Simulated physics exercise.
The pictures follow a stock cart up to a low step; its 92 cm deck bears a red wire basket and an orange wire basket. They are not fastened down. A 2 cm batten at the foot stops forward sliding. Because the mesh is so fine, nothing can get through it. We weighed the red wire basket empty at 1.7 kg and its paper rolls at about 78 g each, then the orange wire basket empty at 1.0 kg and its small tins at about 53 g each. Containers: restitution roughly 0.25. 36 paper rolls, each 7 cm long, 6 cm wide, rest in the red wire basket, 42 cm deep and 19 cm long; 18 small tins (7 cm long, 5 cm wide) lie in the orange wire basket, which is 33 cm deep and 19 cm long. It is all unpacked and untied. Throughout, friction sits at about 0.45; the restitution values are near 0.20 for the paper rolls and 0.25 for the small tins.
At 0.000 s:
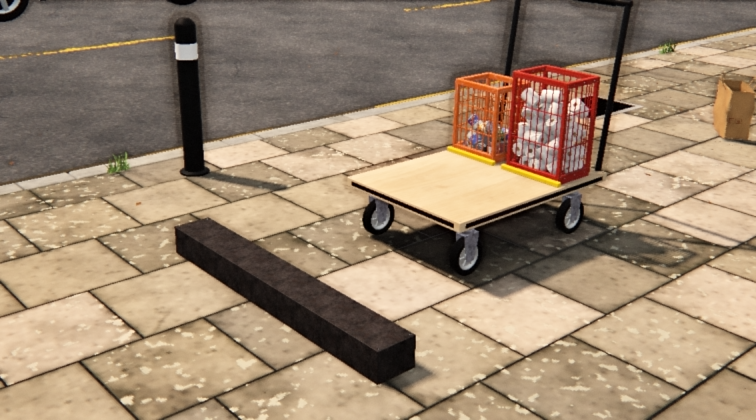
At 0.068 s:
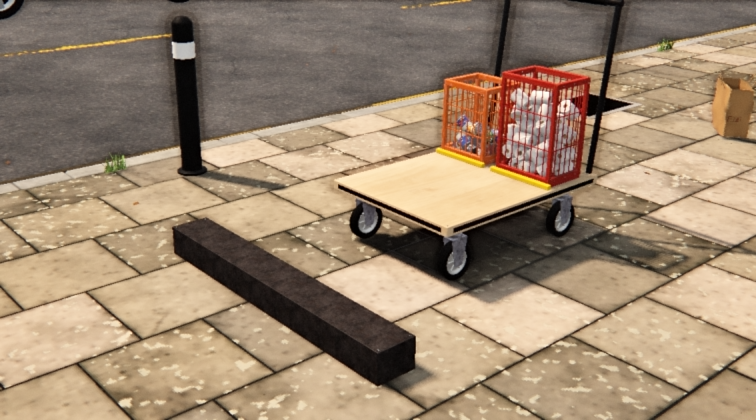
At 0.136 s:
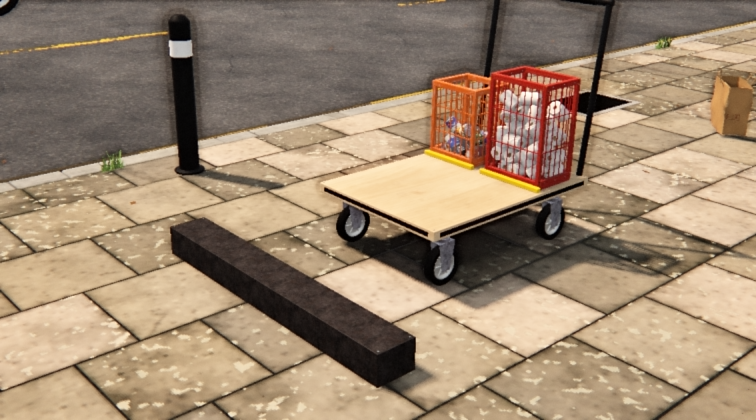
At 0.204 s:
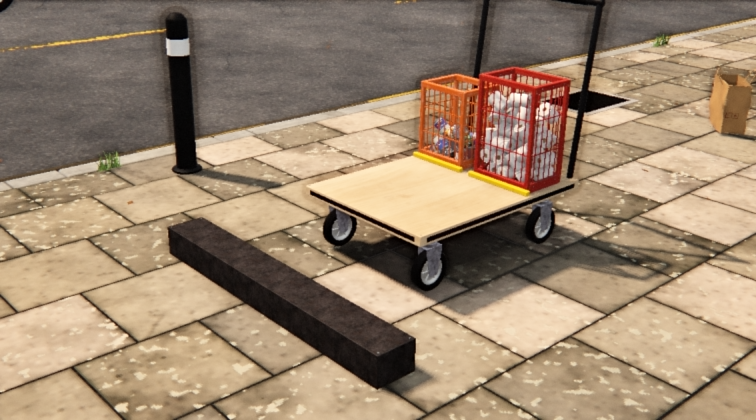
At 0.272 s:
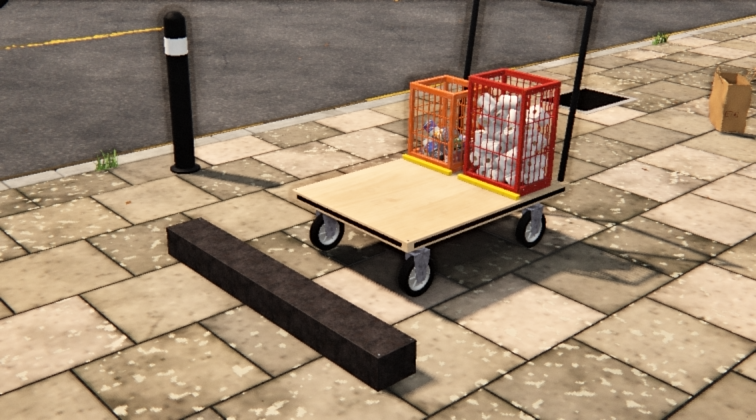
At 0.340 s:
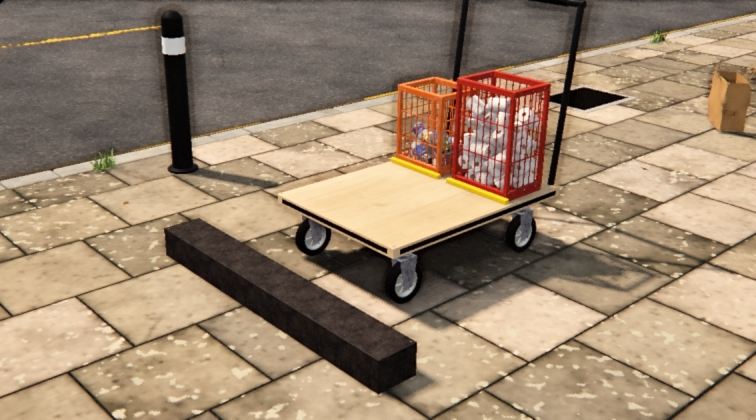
At first, a flat wooden cart carrying an orange wire basket and a red wire basket of white rolls stands on paving, a short way behind a long dark step. The cart rolls steadily leftward and nearer the step, narrowing the gap, while both baskets keep their places on its deck.
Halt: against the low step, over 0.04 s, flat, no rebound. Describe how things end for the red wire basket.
The red wire basket stays on its base.
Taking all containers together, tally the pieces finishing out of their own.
Roughly 0 pieces.
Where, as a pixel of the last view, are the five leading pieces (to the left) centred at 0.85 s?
Centre: Approx. (424, 164) px.
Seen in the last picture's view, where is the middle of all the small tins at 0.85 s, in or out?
Pixel (399, 161), give or take.
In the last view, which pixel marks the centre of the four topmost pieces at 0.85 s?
I'd put it somewhere around (462, 121).
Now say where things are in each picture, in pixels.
In the first picture (each is followed by its nearest rim corner in this view; the camera moves round a little), red wire basket, (569, 83); orange wire basket, (499, 89); 54 cm short of the stop; none out.
Red wire basket, (558, 84); orange wire basket, (488, 90); 48 cm short of the stop, in the second picture.
Red wire basket, (548, 85); orange wire basket, (477, 91); 41 cm short of the stop, in the third picture.
Red wire basket, (537, 87); orange wire basket, (466, 92); 35 cm short of the stop, in the fourth picture.
Red wire basket, (527, 89); orange wire basket, (455, 94); 28 cm short of the stop, in the fifth picture.
Red wire basket, (515, 92); orange wire basket, (443, 96); 22 cm short of the stop; none out, in the sixth picture.
After 0.55 s, it starts to lose speed.
After 0.67 s, the red wire basket leans 8° with 0 of 36 out and the orange wire basket leans 4° with 0 of 18 out.
After 0.85 s, the red wire basket is upright with 0 of 36 out and the orange wire basket is upright with 0 of 18 out.
Outcome (at 1.09 s), the red wire basket is upright with 0 of 36 out and the orange wire basket is upright with 0 of 18 out. Greatest lean of the red wire basket, 8°.
